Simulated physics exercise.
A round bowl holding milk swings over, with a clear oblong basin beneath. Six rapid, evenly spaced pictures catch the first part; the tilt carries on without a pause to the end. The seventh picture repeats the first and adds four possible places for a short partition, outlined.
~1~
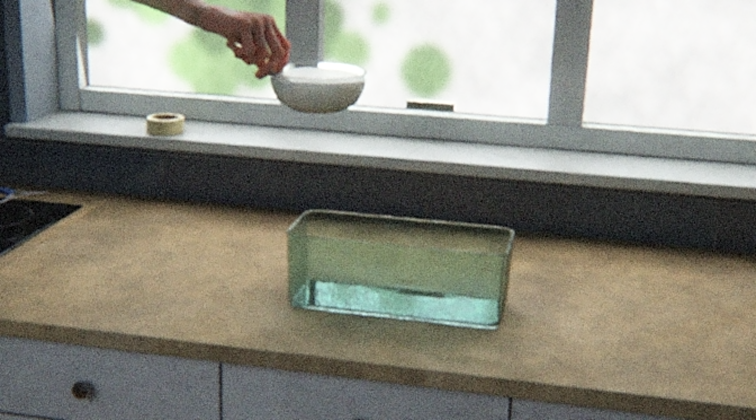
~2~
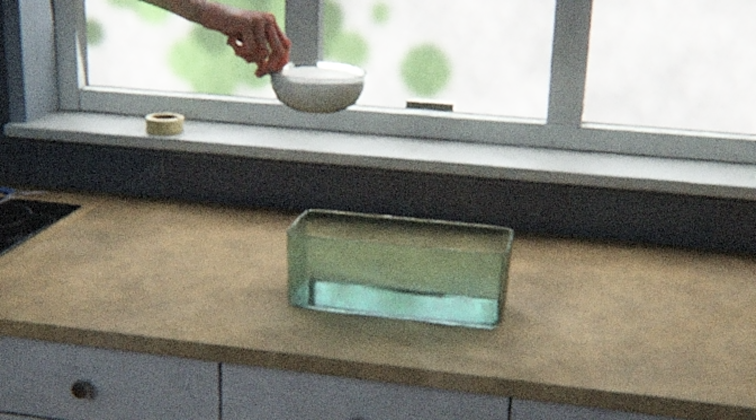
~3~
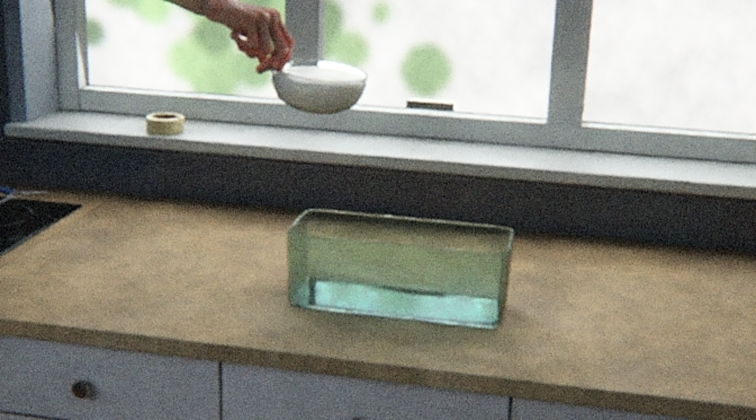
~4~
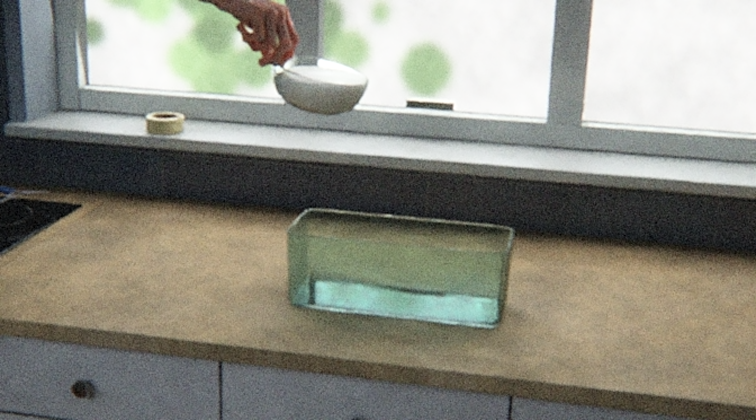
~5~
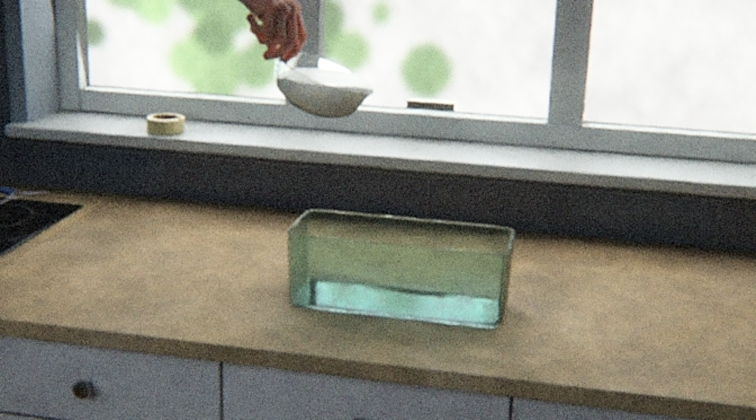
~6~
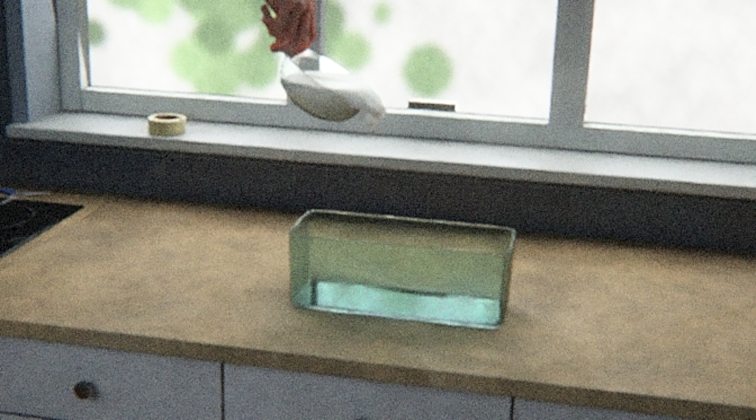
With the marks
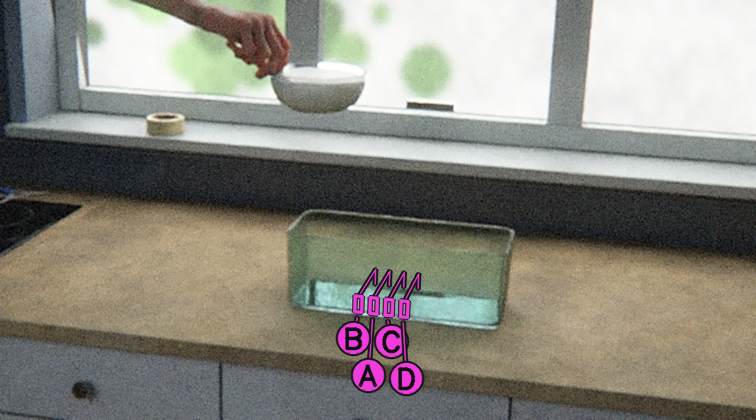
A hand tilts a round bowl rightward above a clear basin, and milk passes its lip.
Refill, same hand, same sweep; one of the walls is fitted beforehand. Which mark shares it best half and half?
Go for D.
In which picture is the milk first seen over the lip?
Picture 5.
In magenta, A at (372, 318); B at (357, 317); C at (387, 320); D at (403, 322).
With A, about 28 % ends left of the wall and 70 % right of it.
With B, about 20 % ends left of the wall and 78 % right of it.
With C, about 39 % ends left of the wall and 60 % right of it.
With D, about 51 % ends left of the wall and 48 % right of it.
